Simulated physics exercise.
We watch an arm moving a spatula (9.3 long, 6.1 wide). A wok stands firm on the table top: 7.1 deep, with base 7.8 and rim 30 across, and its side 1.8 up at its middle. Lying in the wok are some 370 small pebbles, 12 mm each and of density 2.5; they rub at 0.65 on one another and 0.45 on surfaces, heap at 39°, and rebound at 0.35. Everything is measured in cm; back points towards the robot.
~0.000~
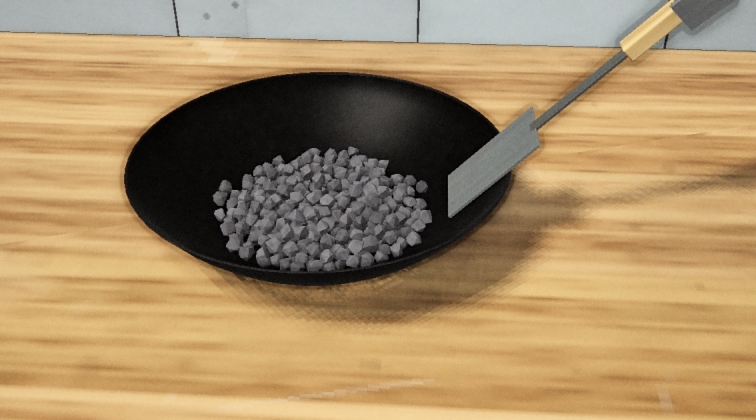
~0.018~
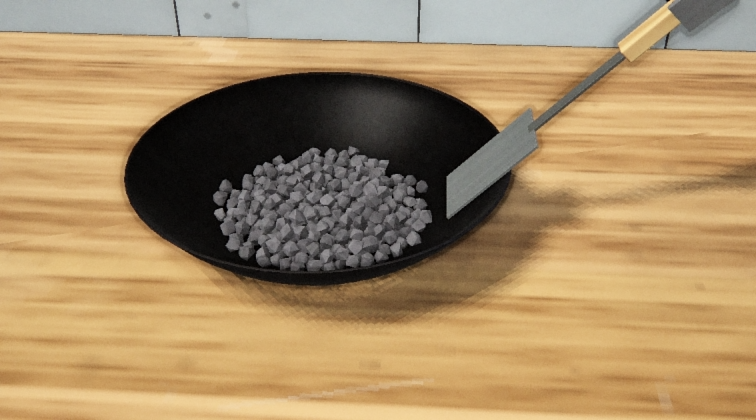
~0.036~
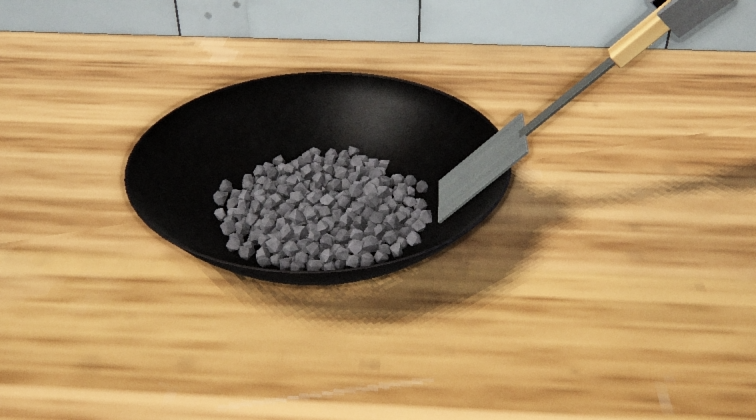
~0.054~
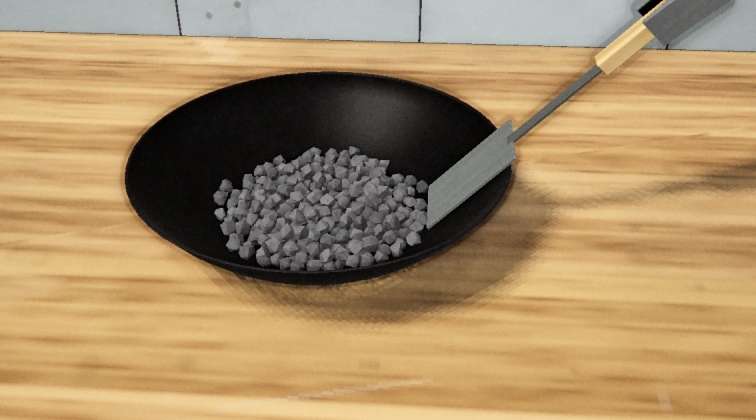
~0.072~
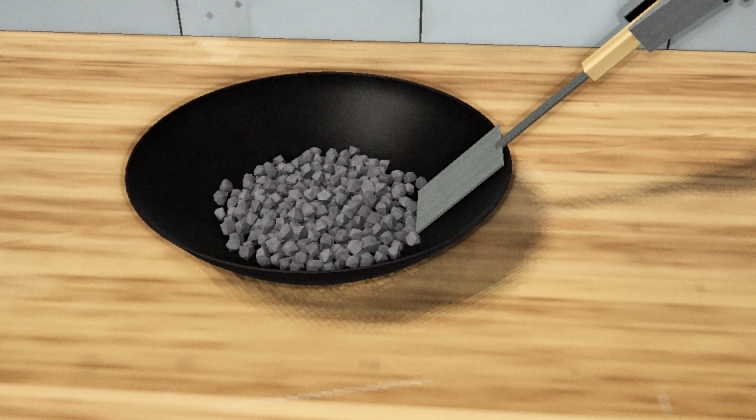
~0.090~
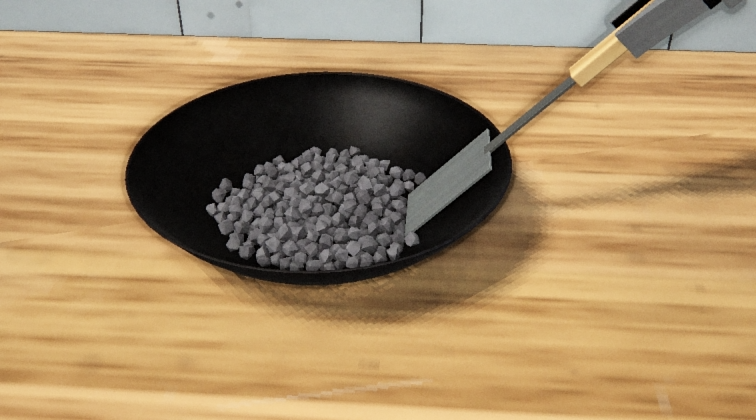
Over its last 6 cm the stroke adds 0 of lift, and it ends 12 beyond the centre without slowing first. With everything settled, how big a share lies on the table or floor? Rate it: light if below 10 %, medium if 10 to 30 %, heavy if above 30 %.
Rating: Medium.
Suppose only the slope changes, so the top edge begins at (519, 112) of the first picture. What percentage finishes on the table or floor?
Roughly 25 percent ends on the table or floor.
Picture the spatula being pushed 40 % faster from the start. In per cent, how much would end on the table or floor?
The share on the table or floor would be about 30 percent.
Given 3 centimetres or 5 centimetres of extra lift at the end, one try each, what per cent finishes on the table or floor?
20 and 15 %.
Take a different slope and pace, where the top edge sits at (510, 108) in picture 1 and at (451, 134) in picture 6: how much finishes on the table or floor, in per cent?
Some 30 percent ends up on the table or floor.
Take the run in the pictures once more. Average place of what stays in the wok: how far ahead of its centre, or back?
Roughly 4.5 cm ahead.
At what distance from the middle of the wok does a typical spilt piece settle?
Some 22 centimetres.
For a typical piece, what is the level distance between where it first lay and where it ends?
Somewhere about 4 centimetres, I'd say.
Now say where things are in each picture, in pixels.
Spatula top edge at (536, 126), sloping 47°; upper third of the load around (316, 197), from x 220 to 425, top at y 150; 366 in the wok, in the first frame.
Spatula top edge at (534, 127), sloping 47°; upper third of the load around (316, 197), from x 220 to 425, top at y 150, in the second frame.
Spatula top edge at (525, 132), sloping 47°; upper third of the load around (316, 197), from x 220 to 425, top at y 150, in the third frame.
Spatula top edge at (513, 138), sloping 47°; upper third of the load around (317, 197), from x 220 to 420, top at y 150, in the fourth frame.
Spatula top edge at (501, 144), sloping 47°; upper third of the load around (315, 196), from x 220 to 420, top at y 150, in the fifth frame.
Spatula top edge at (490, 148), sloping 47°; upper third of the load around (314, 194), from x 210 to 420, top at y 150; 366 in the wok, in the sixth frame.
By 0.24 s, sloping 47°, highest piece 5 above the table; 366 in the wok.
By 0.39 s, sloping 47°, highest piece 8 above the table; 365 in the wok, 1 on the blade or in flight.
By 0.66 s, sloping 47°, highest piece 9 above the table; 292 in the wok, 73 on the table or floor, 1 on the blade or in flight.
By 1.71 s, sloping 47°, highest piece 8 above the table; 292 in the wok, 74 on the table or floor.
Final count, 292 in the wok, 74 on the table or floor. That is 20 % on the table or floor.
